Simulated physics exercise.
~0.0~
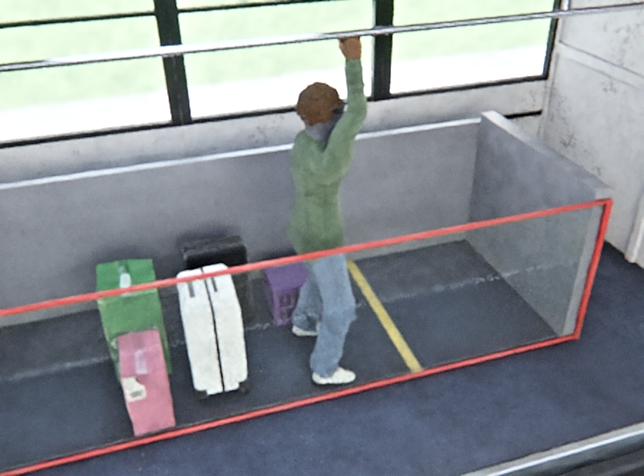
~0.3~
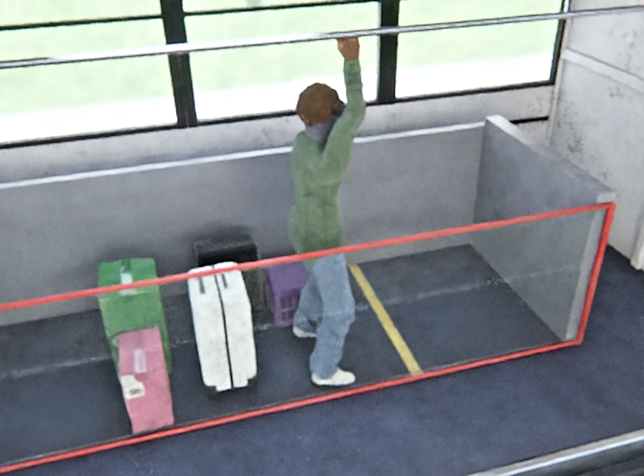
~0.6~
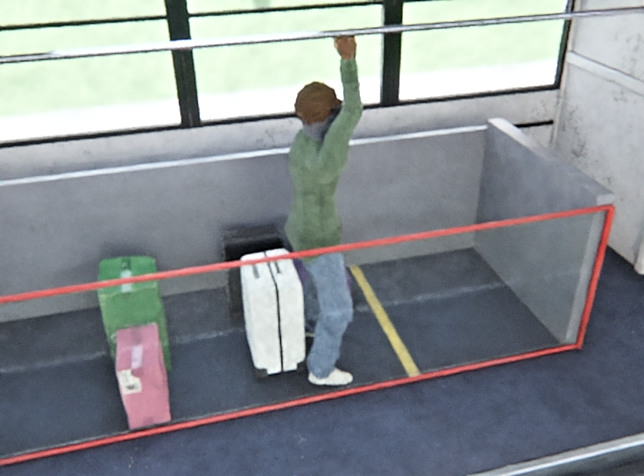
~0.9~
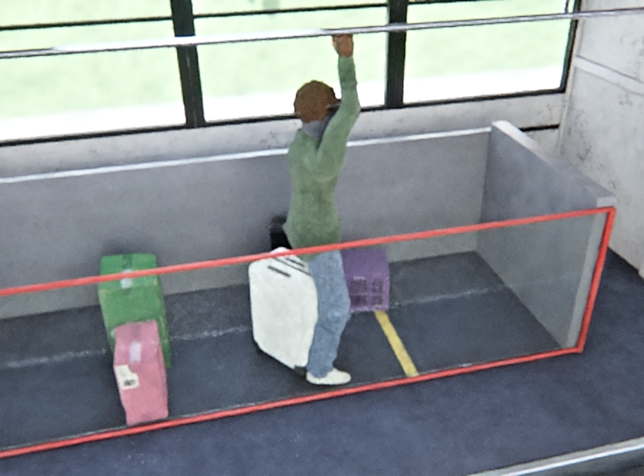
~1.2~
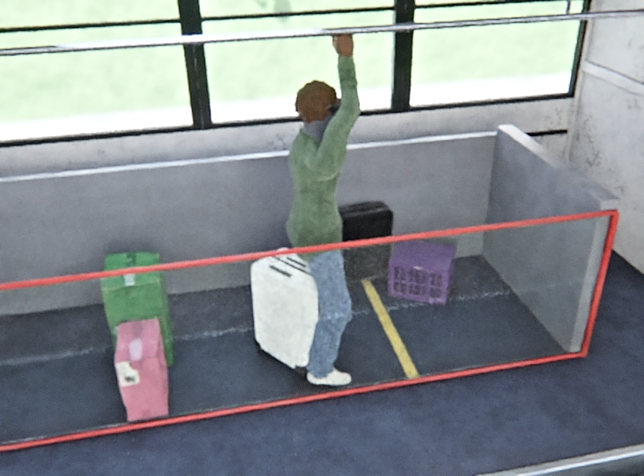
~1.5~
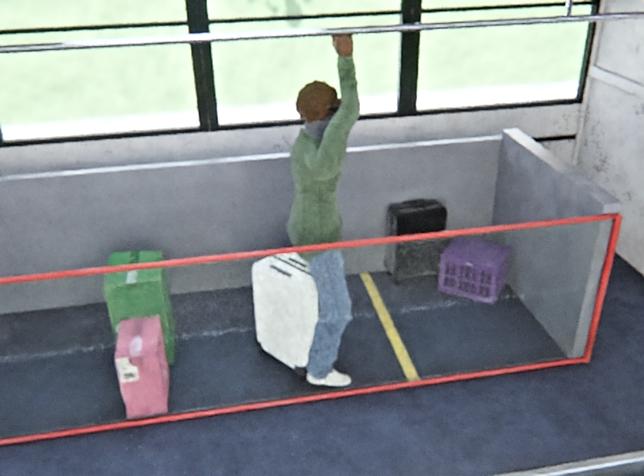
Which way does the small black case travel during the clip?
The small black case travels to the right, passing behind the passenger and going over the yellow line.
A passenger in a green top and jeans stands with one arm raised to a rail, seen from above inside a tram, in a luggage bay edged in red. A green bag and a pink carton sit at the left, with a white wheeled case, a smaller black case and a purple crate nearer the passenger. The white case rolls right and stops upright against the passenger's legs, short of the yellow line. Behind the passenger, the crate and the black case slide right and cross the line. They end upright toward the right end, while the green bag and pink carton stay put.
